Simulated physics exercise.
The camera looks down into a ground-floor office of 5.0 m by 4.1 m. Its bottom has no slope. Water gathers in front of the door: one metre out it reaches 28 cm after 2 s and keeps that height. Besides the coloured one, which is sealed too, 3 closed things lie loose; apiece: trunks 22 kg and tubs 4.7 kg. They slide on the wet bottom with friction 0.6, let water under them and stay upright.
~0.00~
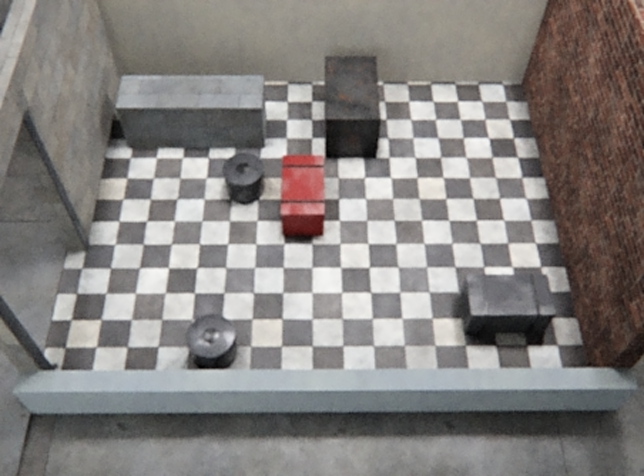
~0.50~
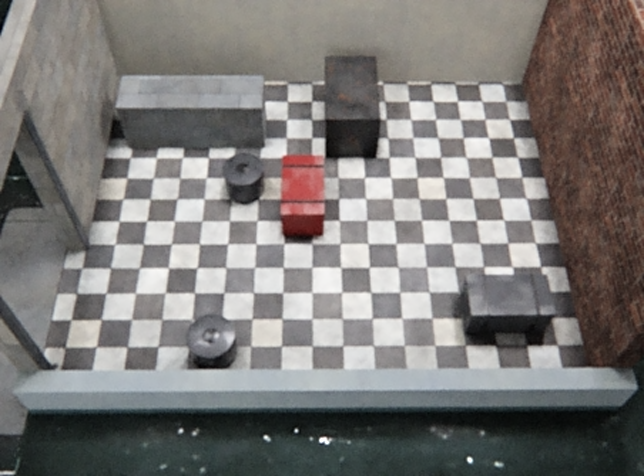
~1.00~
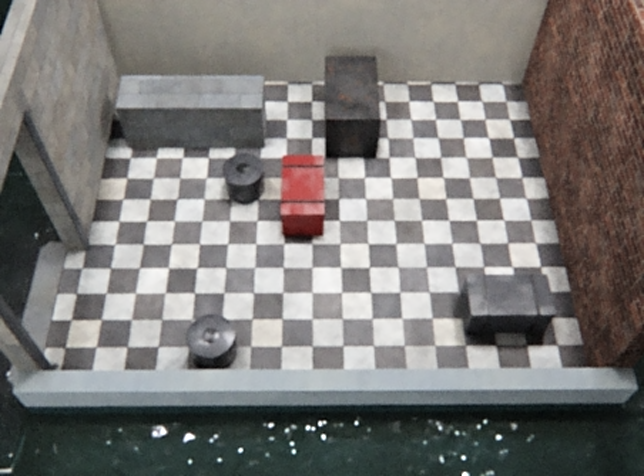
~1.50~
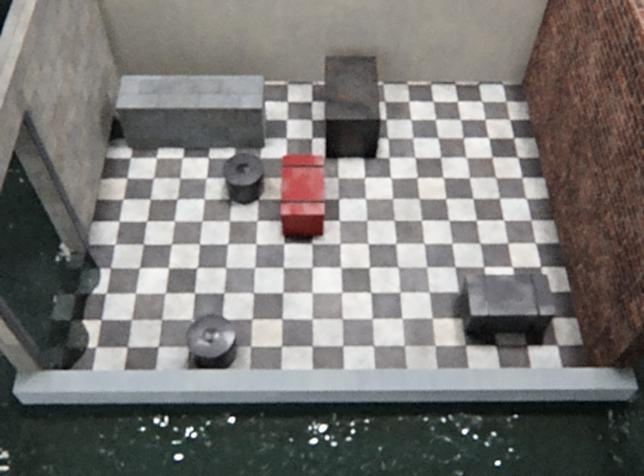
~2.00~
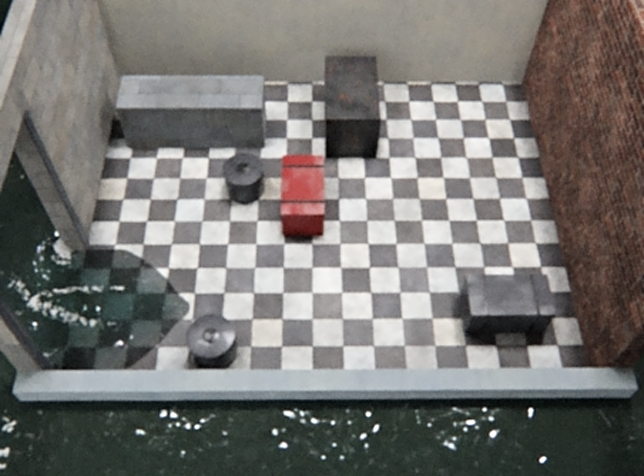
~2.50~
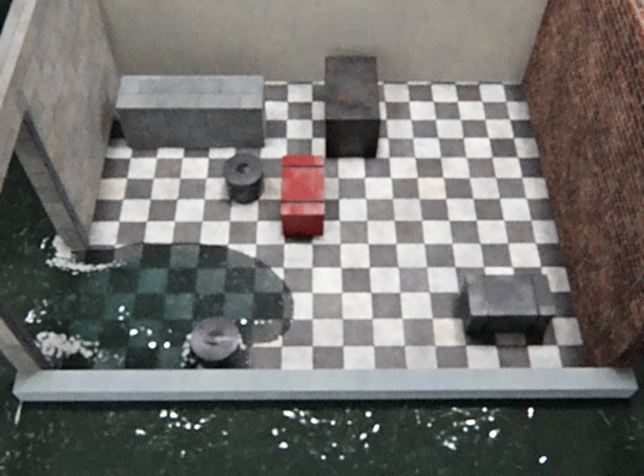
Dark water rises outside, then enters through the left doorway and spreads across the checkered floor.
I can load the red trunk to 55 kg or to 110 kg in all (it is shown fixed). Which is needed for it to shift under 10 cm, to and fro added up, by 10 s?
Verdict: The lower weight is enough.
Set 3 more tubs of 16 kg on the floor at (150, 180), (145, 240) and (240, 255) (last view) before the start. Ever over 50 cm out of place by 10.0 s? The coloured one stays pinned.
In turn: Short of it, under, less.
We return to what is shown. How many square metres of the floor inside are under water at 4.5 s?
Some 13 m2.
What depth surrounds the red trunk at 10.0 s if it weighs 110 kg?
About 11 cm.
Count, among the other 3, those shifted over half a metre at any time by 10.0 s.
I count 3.
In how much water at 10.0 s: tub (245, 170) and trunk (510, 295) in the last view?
Roughly 7 and 22 cm.
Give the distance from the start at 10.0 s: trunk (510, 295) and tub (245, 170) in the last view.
In that order: 300 cm, 10 cm.
After 3.5 s the red trunk would be 0 cm from its start with 55 kg and 0 cm from its start with 110 kg; 7 cm of water round it then.
After 4.5 s the red trunk would be 0 cm from its start with 55 kg and 0 cm from its start with 110 kg; 5 cm of water round it then.
After 7.0 s the red trunk would be 0 cm from its start with 55 kg and 0 cm from its start with 110 kg; 7 cm of water round it then.
After 10.0 s the red trunk would be 0 cm from its start with 55 kg and 0 cm from its start with 110 kg; 11 cm of water round it then.
